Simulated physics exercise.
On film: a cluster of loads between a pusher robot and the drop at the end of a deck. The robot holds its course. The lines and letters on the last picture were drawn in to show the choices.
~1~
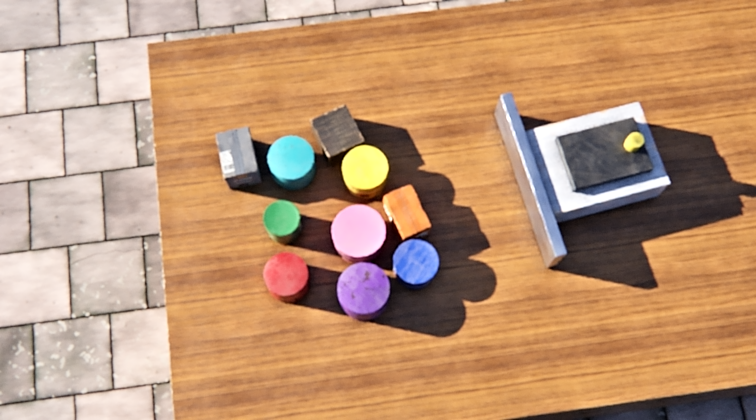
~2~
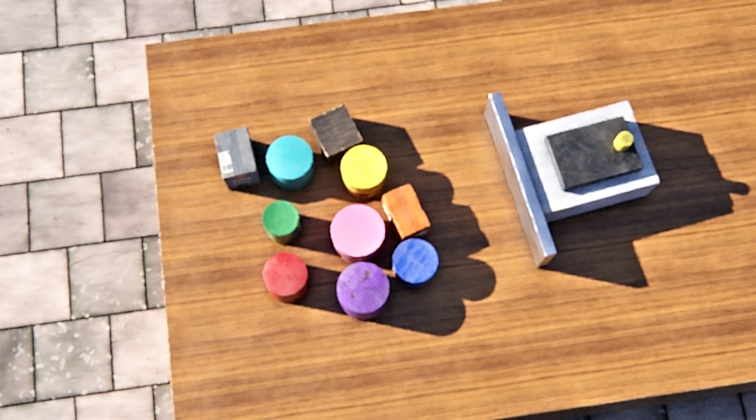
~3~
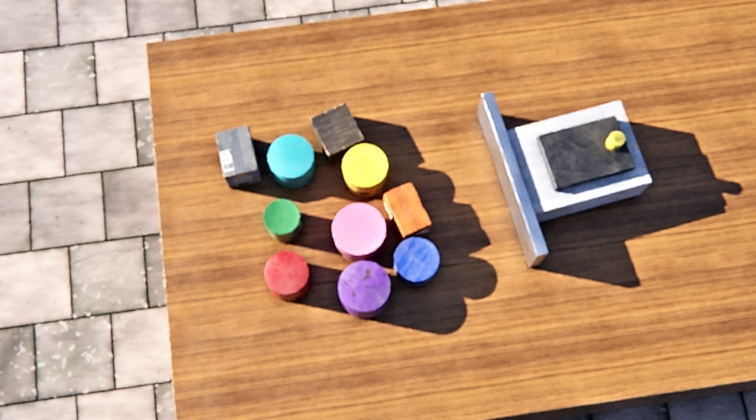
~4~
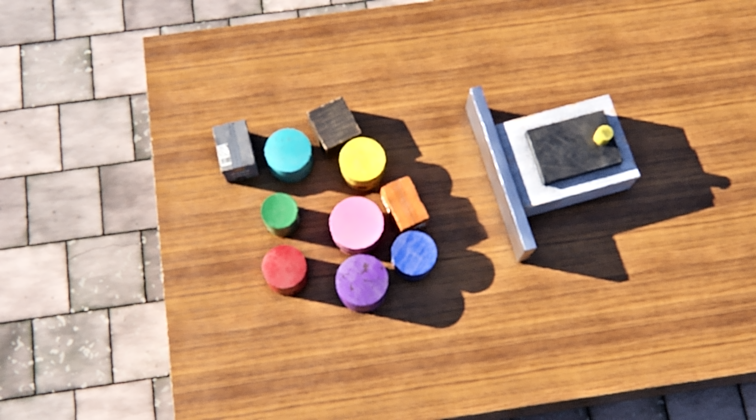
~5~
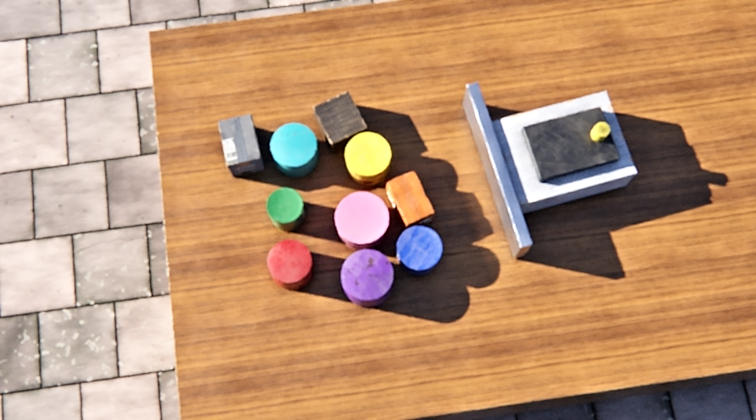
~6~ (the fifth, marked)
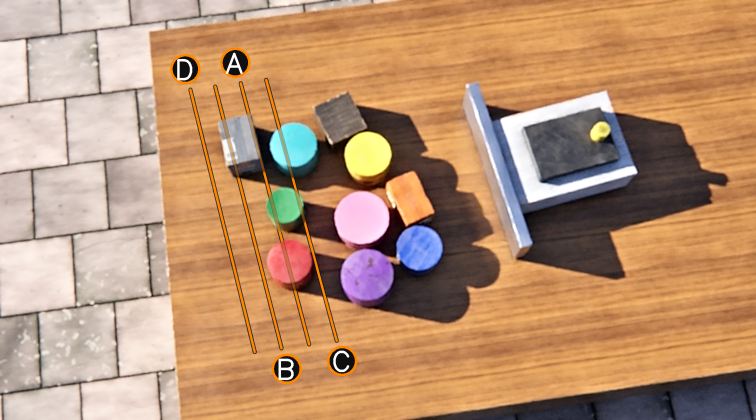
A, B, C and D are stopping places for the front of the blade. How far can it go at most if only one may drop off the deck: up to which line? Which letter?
B.
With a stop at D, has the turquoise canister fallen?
Yes.
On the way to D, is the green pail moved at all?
By then, yes.
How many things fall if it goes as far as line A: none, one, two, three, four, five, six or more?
By then, none.
On the marked copy, A at (274, 209); B at (247, 212); C at (300, 205); D at (221, 216).
Taking B. A third of the way, robot (474, 157); purple canister (360, 283); blue pail (399, 255).
Two thirds of the way, robot (383, 169); grey parcel (206, 144); turquoise canister (239, 165).
When it is over, robot (313, 178); grey parcel (161, 138); turquoise canister (172, 174); none fallen.
As for the rest, A is within the limit but short; C is within the limit but short; D drops three.
